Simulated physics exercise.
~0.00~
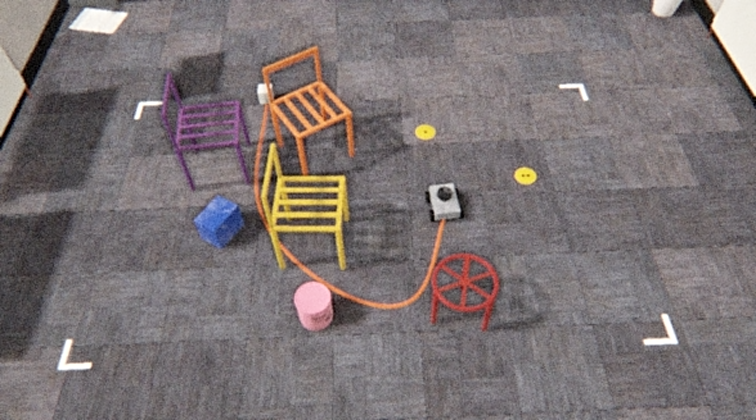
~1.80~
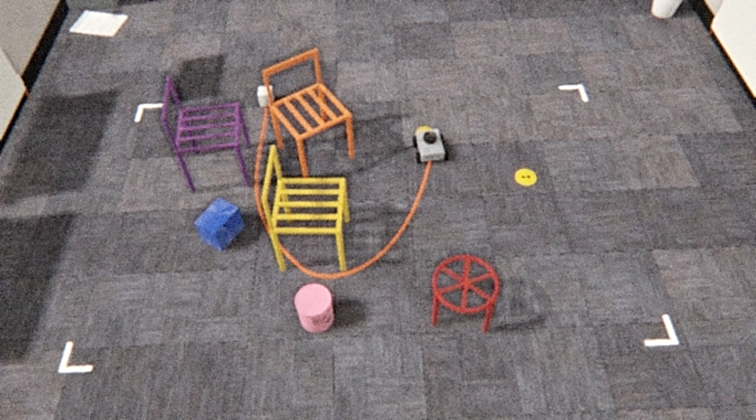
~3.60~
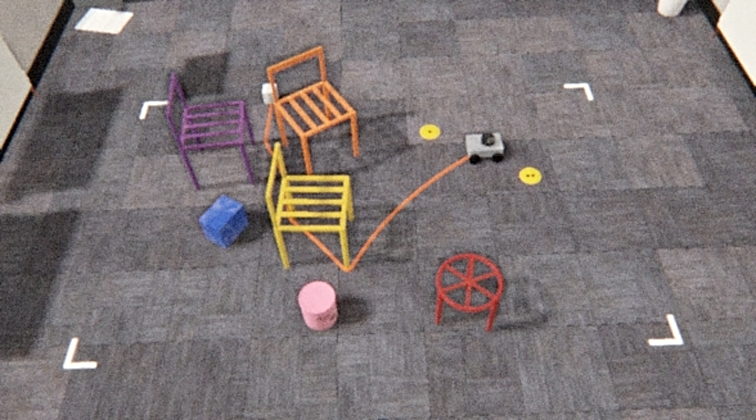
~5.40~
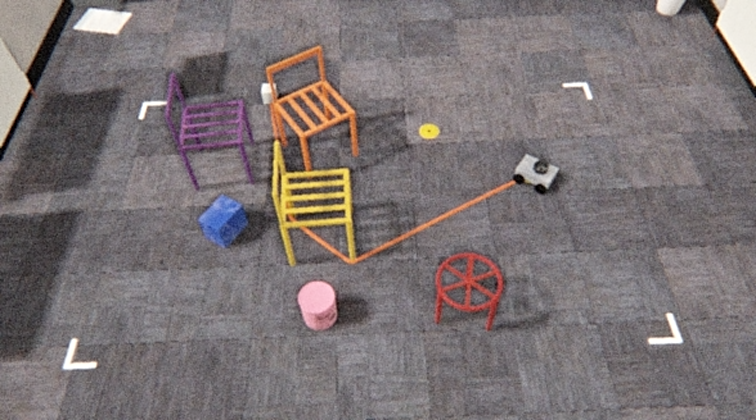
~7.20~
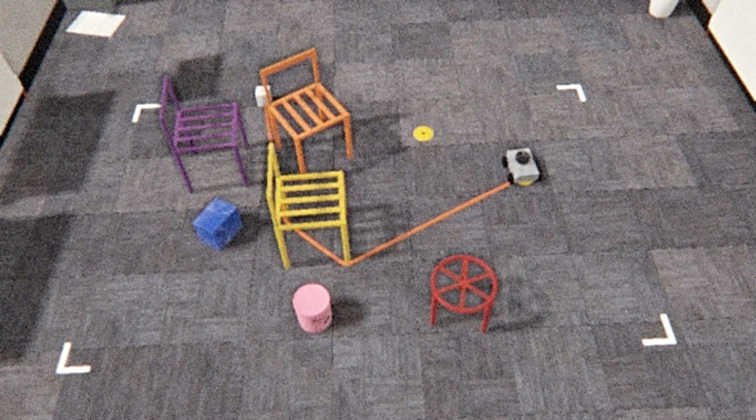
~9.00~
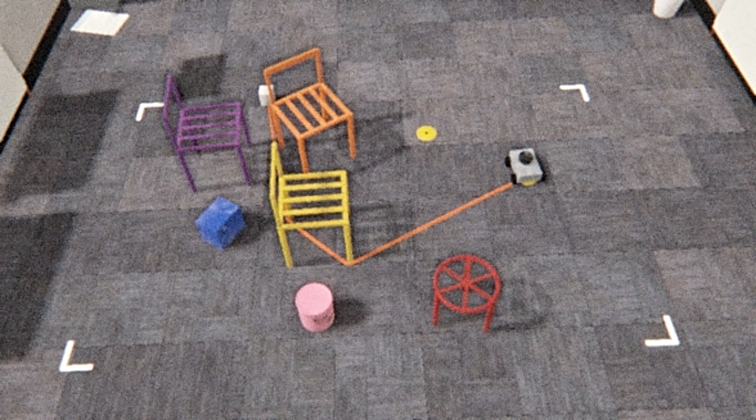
A small wheeled cart towing an orange cord past colourful chairs, pausing near yellow floor marks, then stopping with the cord pulled straighter.
